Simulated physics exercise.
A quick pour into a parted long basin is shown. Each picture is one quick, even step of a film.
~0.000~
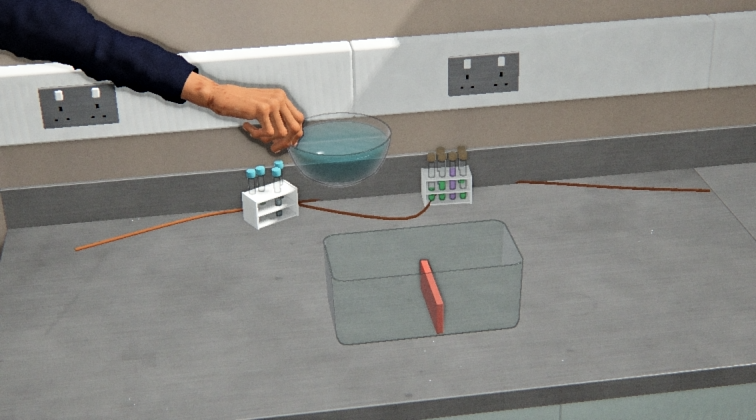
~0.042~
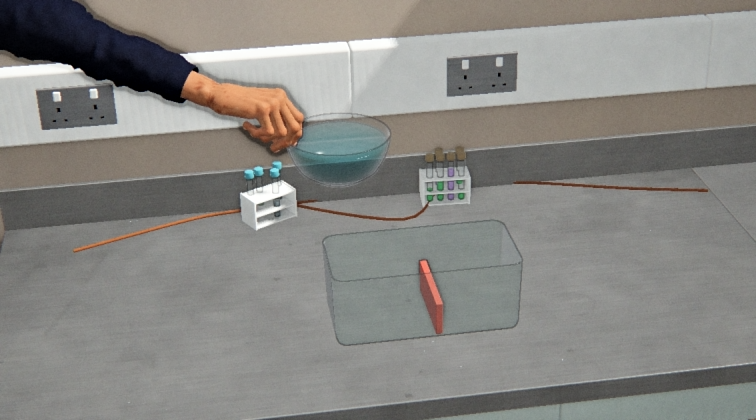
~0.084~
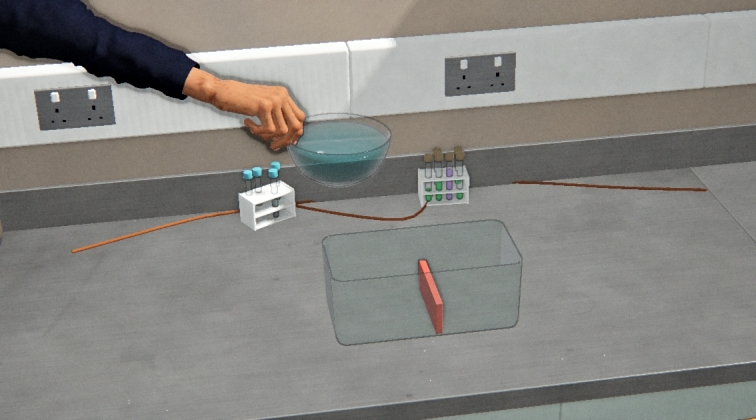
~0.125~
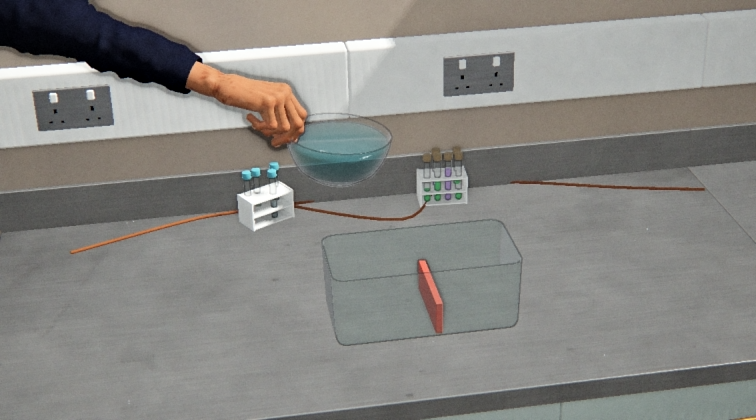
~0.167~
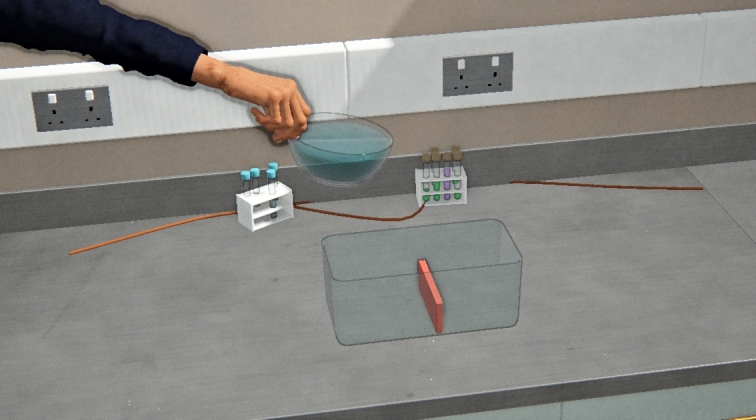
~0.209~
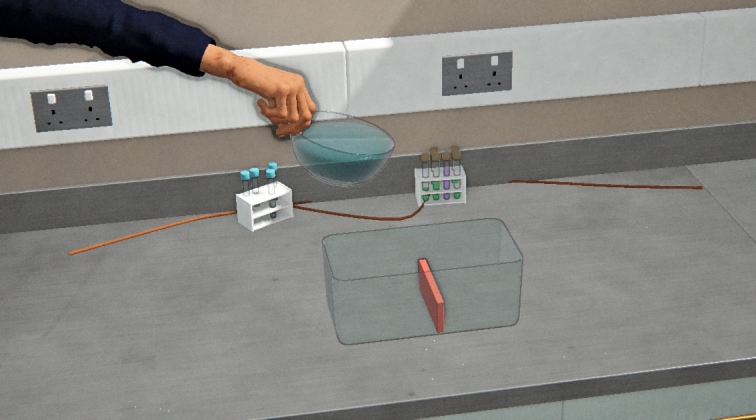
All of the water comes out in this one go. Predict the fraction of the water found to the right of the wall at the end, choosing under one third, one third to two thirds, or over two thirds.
Prediction: One third to two thirds.
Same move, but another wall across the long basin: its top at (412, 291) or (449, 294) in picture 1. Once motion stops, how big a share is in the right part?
It would come to roughly 75 per cent the first time and roughly 30 per cent the second.
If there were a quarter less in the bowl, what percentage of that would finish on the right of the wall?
Close to 40 per cent.
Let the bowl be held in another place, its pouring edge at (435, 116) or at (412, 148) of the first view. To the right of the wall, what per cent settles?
In order, some 80 and 70 percent.
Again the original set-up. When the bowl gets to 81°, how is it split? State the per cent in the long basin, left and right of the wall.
Left part 5 %; right part 15 %.
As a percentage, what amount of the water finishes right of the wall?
Near 55 in a hundred.
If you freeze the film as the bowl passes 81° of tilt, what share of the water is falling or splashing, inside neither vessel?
Estimated at 55 per cent or so.
A moment on, the bowl is tipped on its side and 26 per cent is still to pour, 3 is left of the wall and 17 right of it.
Next, the bowl is tipped right over and 0 per cent is still to pour, 41 is left of the wall and 55 right of it.
Then the bowl is tipped right over and 0 per cent is still to pour, 44 is left of the wall and 54 right of it.
Later the bowl is tipped right over and 0 per cent is still to pour, 44 is left of the wall and 54 right of it.
In the end 44 per cent lies left of the wall, 54 right of it and 2 outside.
